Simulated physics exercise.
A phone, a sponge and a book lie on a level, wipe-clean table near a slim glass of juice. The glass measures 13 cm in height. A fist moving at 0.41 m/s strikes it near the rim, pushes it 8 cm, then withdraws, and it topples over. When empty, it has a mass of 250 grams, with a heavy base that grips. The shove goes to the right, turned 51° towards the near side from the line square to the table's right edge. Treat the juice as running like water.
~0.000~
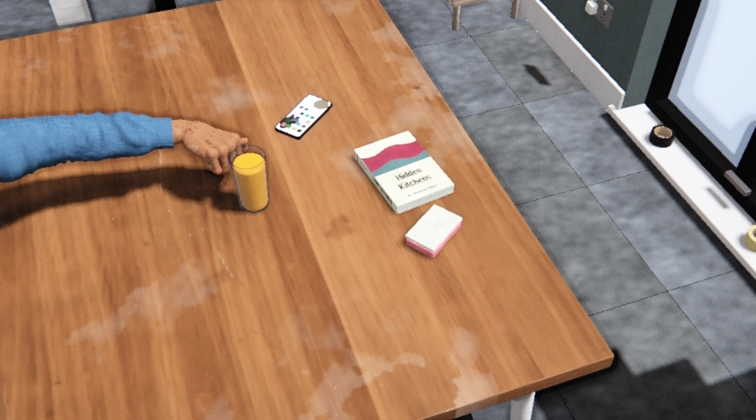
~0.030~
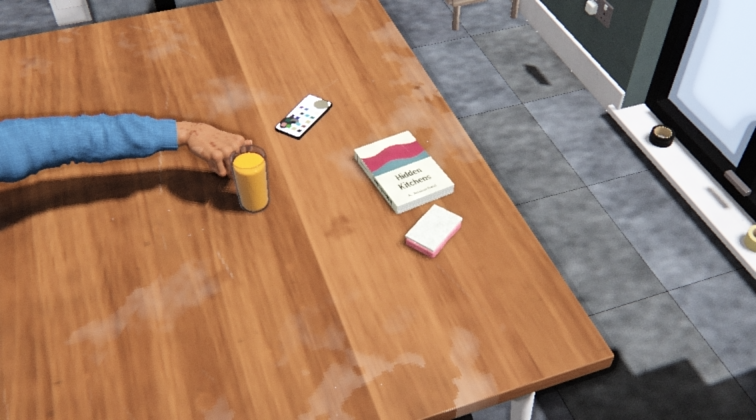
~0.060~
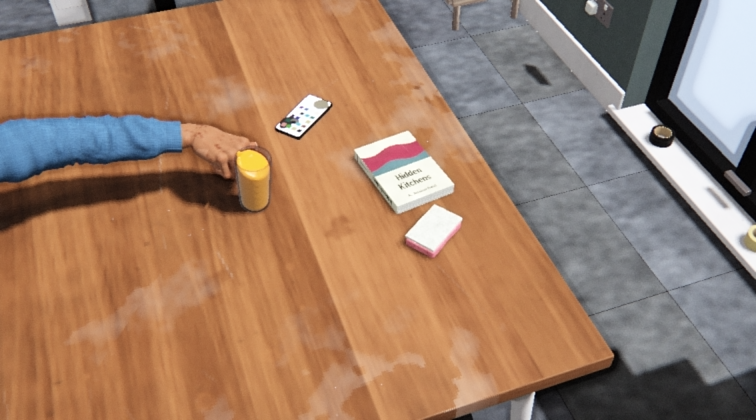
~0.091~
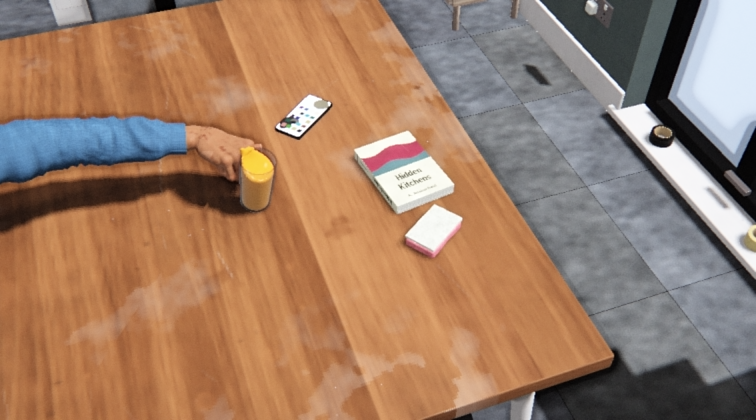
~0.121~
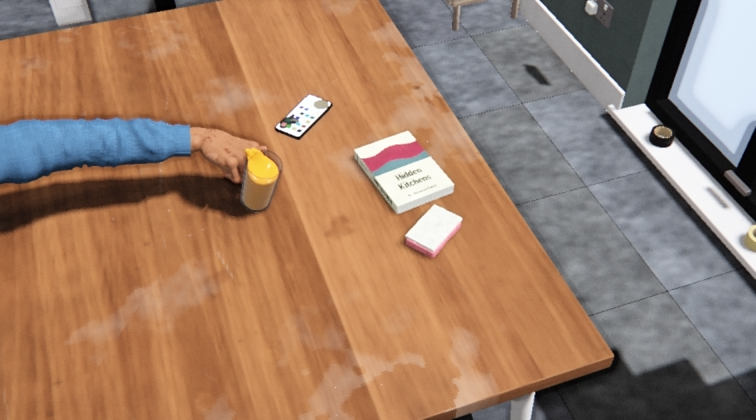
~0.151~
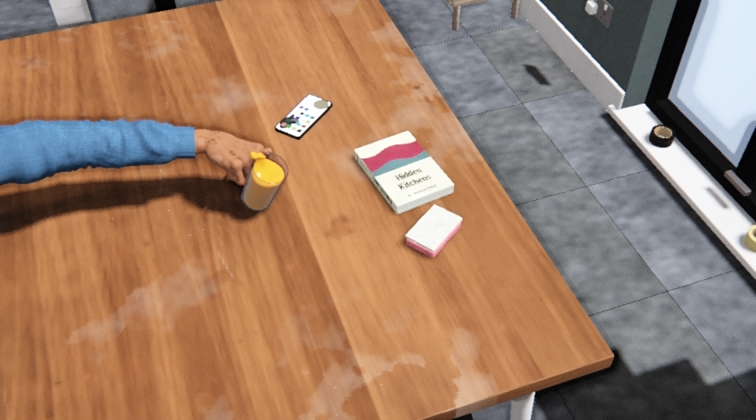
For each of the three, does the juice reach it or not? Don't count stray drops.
Phone - no; sponge - yes; book - yes.
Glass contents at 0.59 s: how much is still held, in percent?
Estimate: Around 32 in a hundred.
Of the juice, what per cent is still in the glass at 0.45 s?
About 56 %.
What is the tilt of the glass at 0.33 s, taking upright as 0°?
Looks like close to 76 degrees of lean.
Then, 0.33 s in, the tilt is 76° and 94 per cent is in the glass, 0 has run off the table; wet so far, nothing.
Then, 0.45 s in, the tilt is 88° and 56 per cent is in the glass, 0 has run off the table; wet so far, sponge.
Then, 0.59 s in, the tilt is 88° and 33 per cent is in the glass, 0 has run off the table; wet so far, sponge.
Then, 0.83 s in, the tilt is 88° and 18 per cent is in the glass, 5 has run off the table; wet so far, sponge, book.
Finally, 5 per cent is in the glass, 25 has run off the table; wet so far, sponge, book.
